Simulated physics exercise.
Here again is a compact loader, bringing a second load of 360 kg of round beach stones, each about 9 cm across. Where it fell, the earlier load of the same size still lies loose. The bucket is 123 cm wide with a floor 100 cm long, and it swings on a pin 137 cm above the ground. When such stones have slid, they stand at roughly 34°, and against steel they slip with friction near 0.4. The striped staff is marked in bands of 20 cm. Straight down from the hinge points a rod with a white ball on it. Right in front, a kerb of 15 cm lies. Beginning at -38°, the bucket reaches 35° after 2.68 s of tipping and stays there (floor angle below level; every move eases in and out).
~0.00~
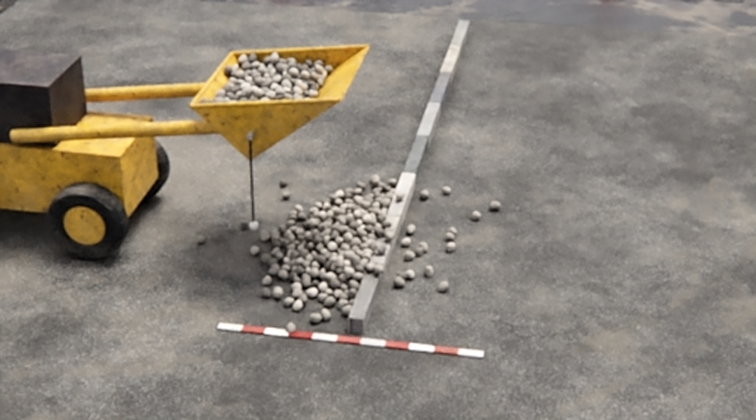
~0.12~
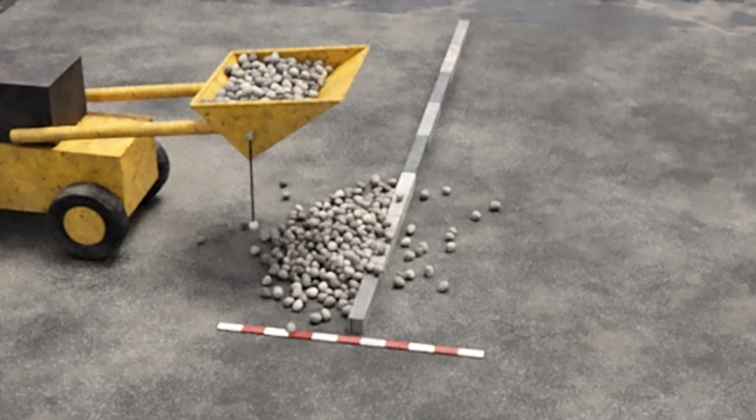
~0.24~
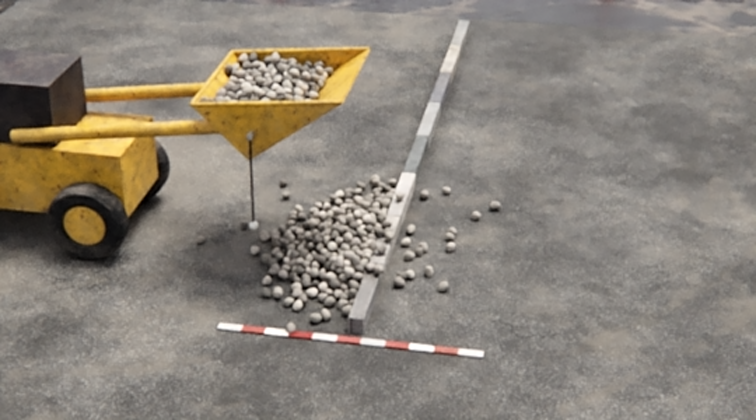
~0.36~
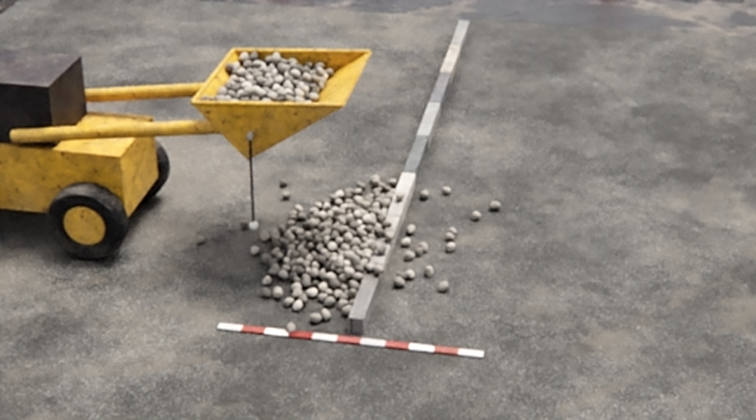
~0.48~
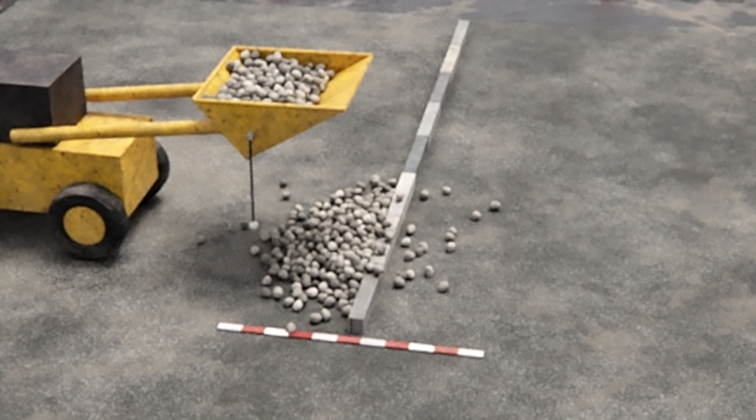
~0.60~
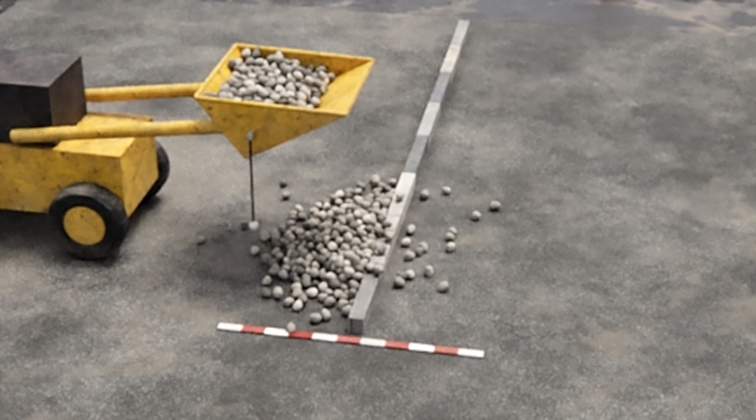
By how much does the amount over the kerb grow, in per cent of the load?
About 69 per cent.
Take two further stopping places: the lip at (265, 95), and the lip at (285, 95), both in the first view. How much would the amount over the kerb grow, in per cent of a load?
Near 0 in a hundred first, near 5 in a hundred second.
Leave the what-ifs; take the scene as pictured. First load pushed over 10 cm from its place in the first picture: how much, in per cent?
Roughly 5 % of them.
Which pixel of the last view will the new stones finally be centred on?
Their centre rests close to (418, 247).
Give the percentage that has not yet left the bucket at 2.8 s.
Estimate: 15 % remaining inside, roughly.
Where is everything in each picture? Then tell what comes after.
In the first picture, the bucket is at -38°, its lip at (340, 100); the top of the load is at (289, 72). The earlier load is highest near (352, 223), 26 cm above ground level, 96 % on this side of the kerb, 4 % over the kerb.
In the second picture, lip at (340, 101), floor tilted -38°, highest stones at (289, 72); the stones move at 0.0 m/s on average.
In the third picture, lip at (341, 102), floor tilted -36°, highest stones at (289, 72); the stones move at 0.0 m/s on average.
In the fourth picture, the bucket is at -34°, its lip at (343, 106); the top of the load is at (277, 70); the stones move at 0.1 m/s on average.
In the fifth picture, the bucket is at -32°, its lip at (344, 110); the top of the load is at (269, 66); the stones move at 0.1 m/s on average.
In the sixth picture, the bucket is at -29°, its lip at (346, 115); the top of the load is at (255, 63); the stones move at 0.1 m/s on average.
After 2.0 s the floor is at 24°; in per cent of one load, 96 in the bucket, 100 on this side of the kerb, 4 over the kerb; the foremost stones are at (456, 234).
After 2.8 s the floor is at 35°; in per cent of one load, 15 in the bucket, 149 on this side of the kerb, 36 over the kerb; the foremost stones are at (482, 239).
After 3.1 s the floor is at 35°; in per cent of one load, 0 in the bucket, 135 on this side of the kerb, 65 over the kerb; the foremost stones are at (516, 274).
After 5.9 s the floor is at 35°; in per cent of one load, 0 in the bucket, 127 on this side of the kerb, 73 over the kerb; the foremost stones are at (549, 278). Net gain over the kerb, 69.
